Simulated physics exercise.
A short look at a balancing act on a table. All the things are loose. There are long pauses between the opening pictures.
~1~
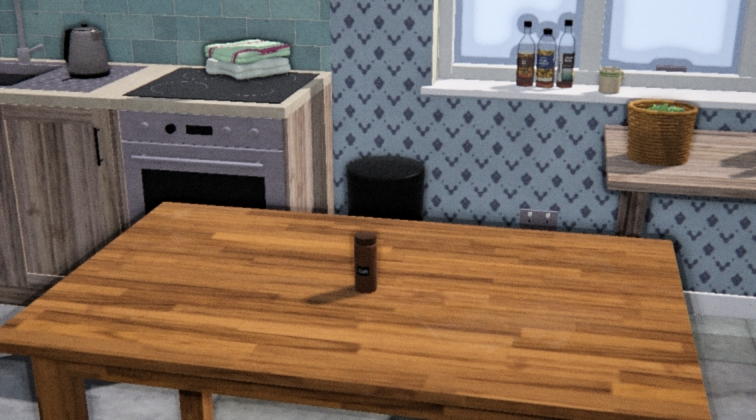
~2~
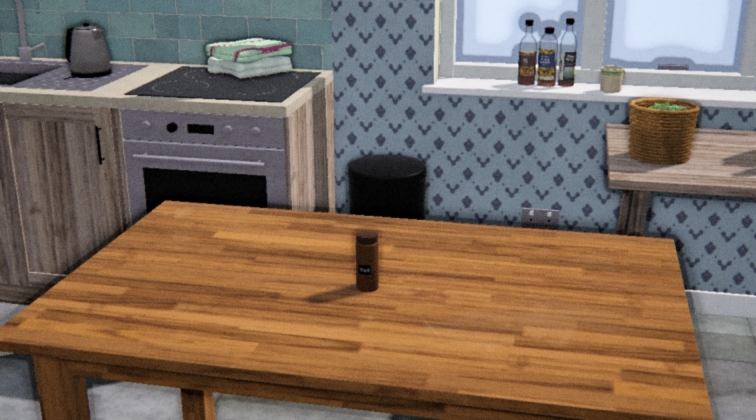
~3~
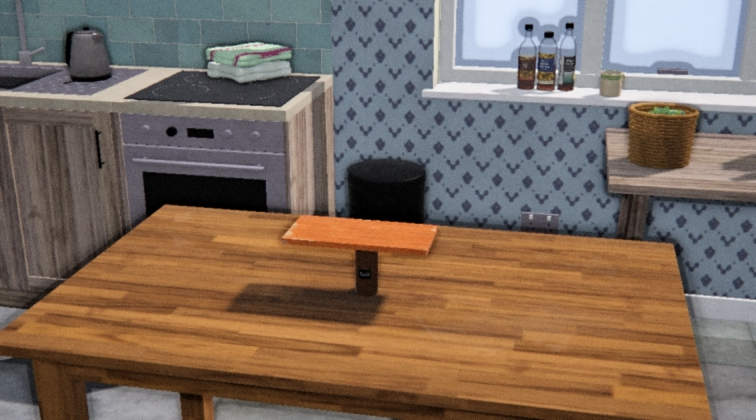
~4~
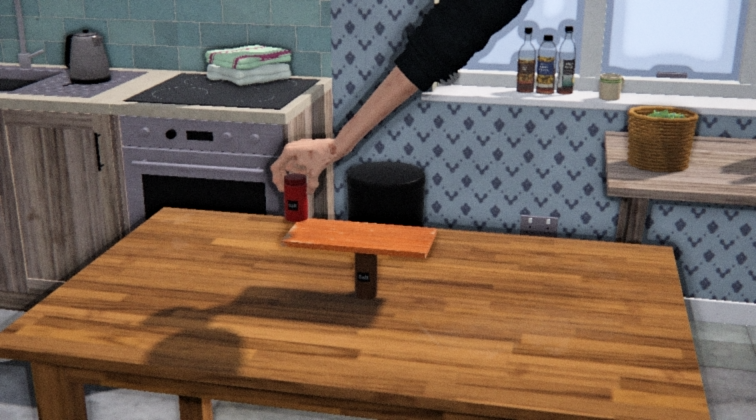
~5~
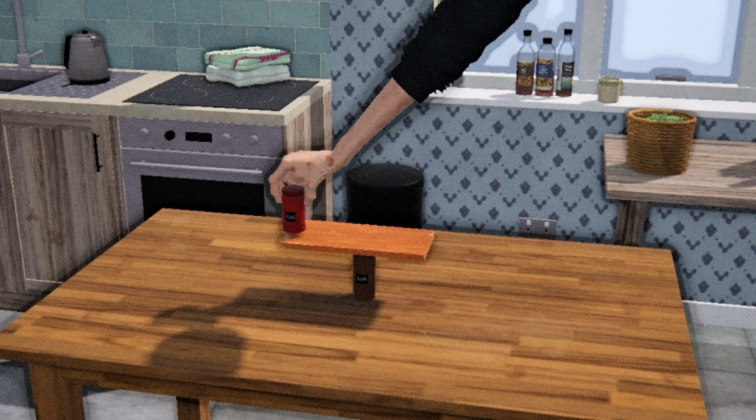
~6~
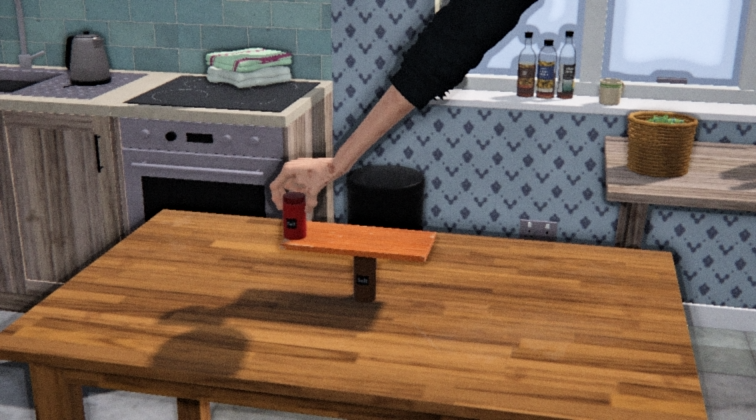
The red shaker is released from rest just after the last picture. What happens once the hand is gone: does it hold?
As it turns out, it gives way.
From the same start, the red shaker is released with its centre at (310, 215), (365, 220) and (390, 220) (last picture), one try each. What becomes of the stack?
First try: It comes apart; second try: It holds; third try: It holds.
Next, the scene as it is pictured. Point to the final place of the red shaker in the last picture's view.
Around (272, 284).
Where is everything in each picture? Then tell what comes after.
In the first picture, the last thing is not in view yet; brown shaker (366, 262).
In the second picture, the last thing is not in view yet; brown shaker (367, 261).
In the third picture, the last thing is not in view yet; brown shaker (367, 265).
The fourth picture shows still above its spot; red shaker (296, 197); brown shaker (366, 268).
The fifth picture shows still above its spot; red shaker (294, 209); brown shaker (364, 270).
The sixth picture shows set down, still held; red shaker (295, 216); brown shaker (365, 271).
Then, 0.50 s past the last view, red shaker now fallen; orange board rocked 35° from its first pose.
Then, 0.80 s past the last view, orange board rocked 45° from its first pose; brown shaker rocked 11° from its first pose.
Then, 1.00 s past the last view, brown shaker and orange board now fallen.
Finally, fallen, brown shaker, orange board and red shaker. Final places as the last picture's camera would see them, red shaker near (272, 284). The stack loses its balance.
